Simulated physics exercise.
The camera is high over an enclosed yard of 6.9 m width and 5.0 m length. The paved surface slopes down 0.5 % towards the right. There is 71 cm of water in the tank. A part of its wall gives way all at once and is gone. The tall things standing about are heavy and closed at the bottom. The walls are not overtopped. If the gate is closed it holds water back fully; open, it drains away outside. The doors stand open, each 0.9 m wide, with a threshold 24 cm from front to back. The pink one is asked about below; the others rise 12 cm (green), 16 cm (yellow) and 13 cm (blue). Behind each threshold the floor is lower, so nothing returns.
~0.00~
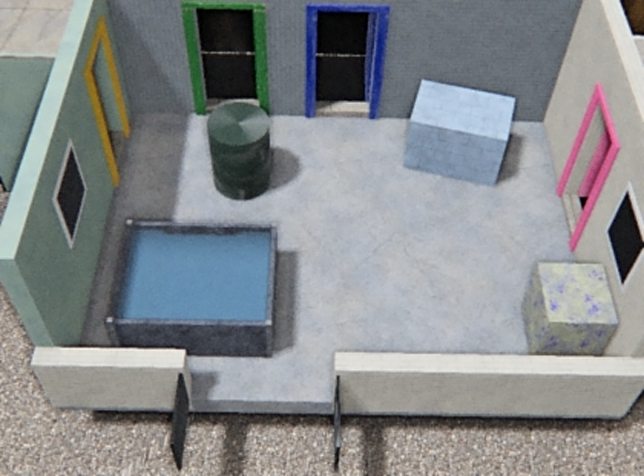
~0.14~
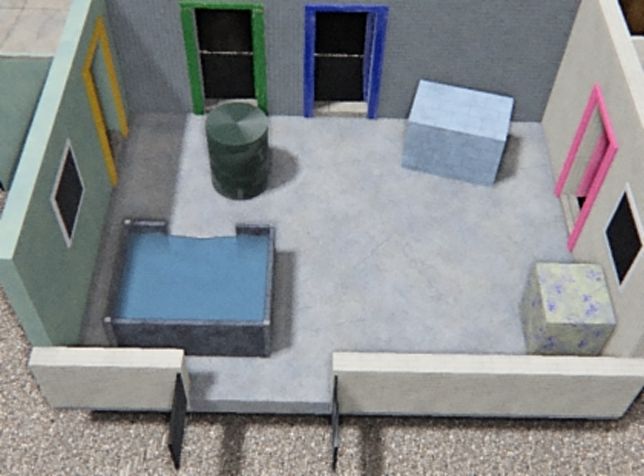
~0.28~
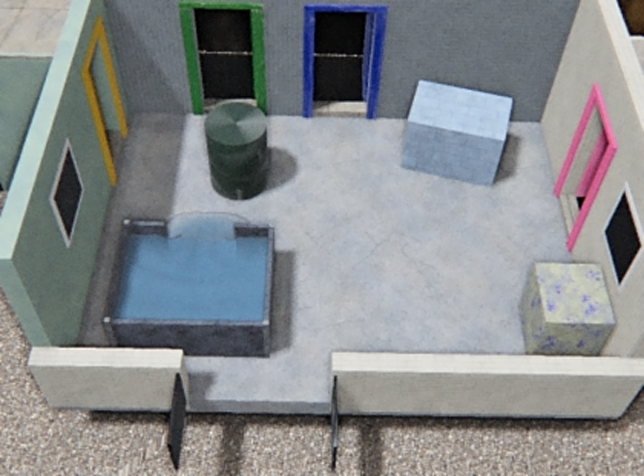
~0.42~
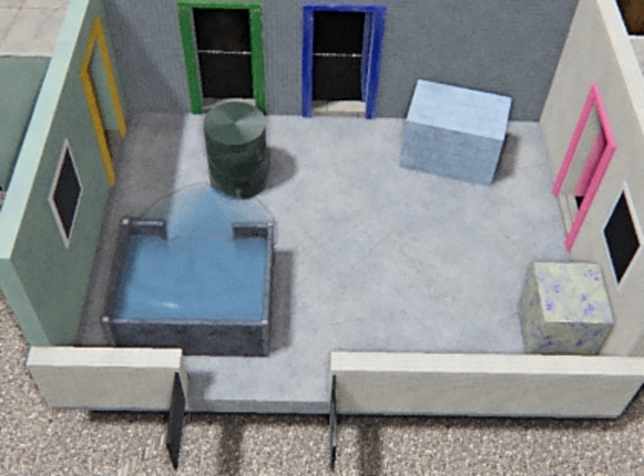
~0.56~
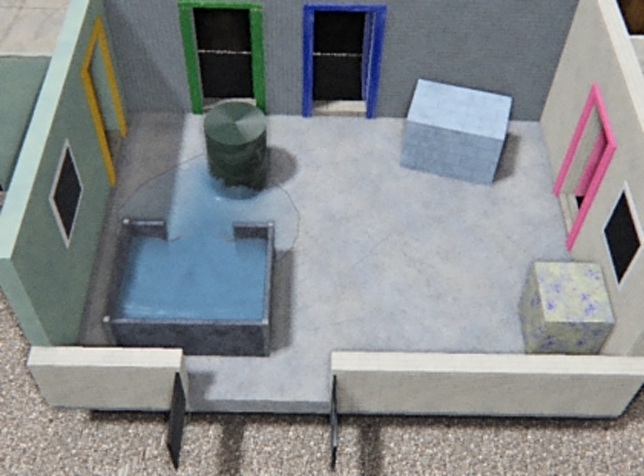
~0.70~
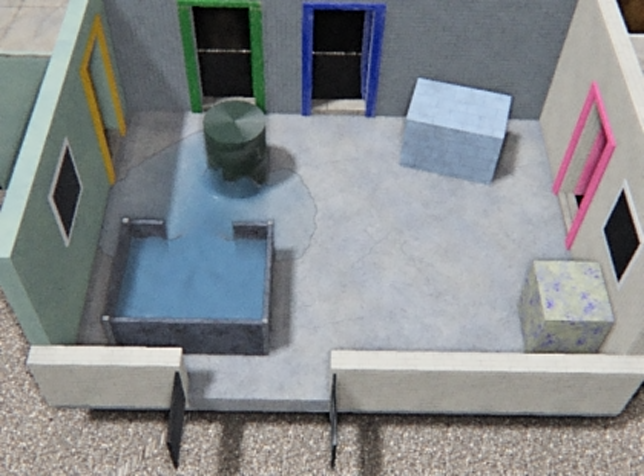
Water spills through a gap in the tank's far wall and spreads around the green cylinder.
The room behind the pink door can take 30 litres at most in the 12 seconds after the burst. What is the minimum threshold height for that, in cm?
Some 7.5 cm above the ground.
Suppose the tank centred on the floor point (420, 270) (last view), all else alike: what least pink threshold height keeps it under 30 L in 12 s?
Some 15 cm.
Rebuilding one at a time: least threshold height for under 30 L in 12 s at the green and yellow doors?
Roughly 9.5 cm at green and 20 cm at yellow.
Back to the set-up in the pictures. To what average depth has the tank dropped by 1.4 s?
About 43 cm.
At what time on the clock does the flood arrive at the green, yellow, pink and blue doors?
Green 1.0 s, yellow 0.9 s, pink 2.8 s, blue 1.4 s.
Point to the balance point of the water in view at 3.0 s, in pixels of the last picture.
At about (235, 216).
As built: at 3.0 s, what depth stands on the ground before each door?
Depths in cm: Green 13, yellow 23, pink 9, blue 9.
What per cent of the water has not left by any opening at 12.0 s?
Roughly 92 in a hundred.
After 1.4 s water covers 25 % of the floor, deepest (60 cm) near (127, 115); it has not reached the pink door.
After 3.0 s water covers 60 % of the floor, deepest (28 cm) near (127, 115); 9 cm at the pink door, 0 litres in over its 9 cm threshold.
After 12.0 s water covers 95 % of the floor, deepest (10 cm) near (499, 361); 9 cm at the pink door, 17 litres in over its 9 cm threshold.
At the pink door as built, the water arrived by 2.9 s and peaked near 14 cm at 5.2 s.
With a threshold of 6.5 cm, 49 litres would have come in within the 12 s; with 9 cm, 16 litres. So under 30 litres takes about 7.5 cm.
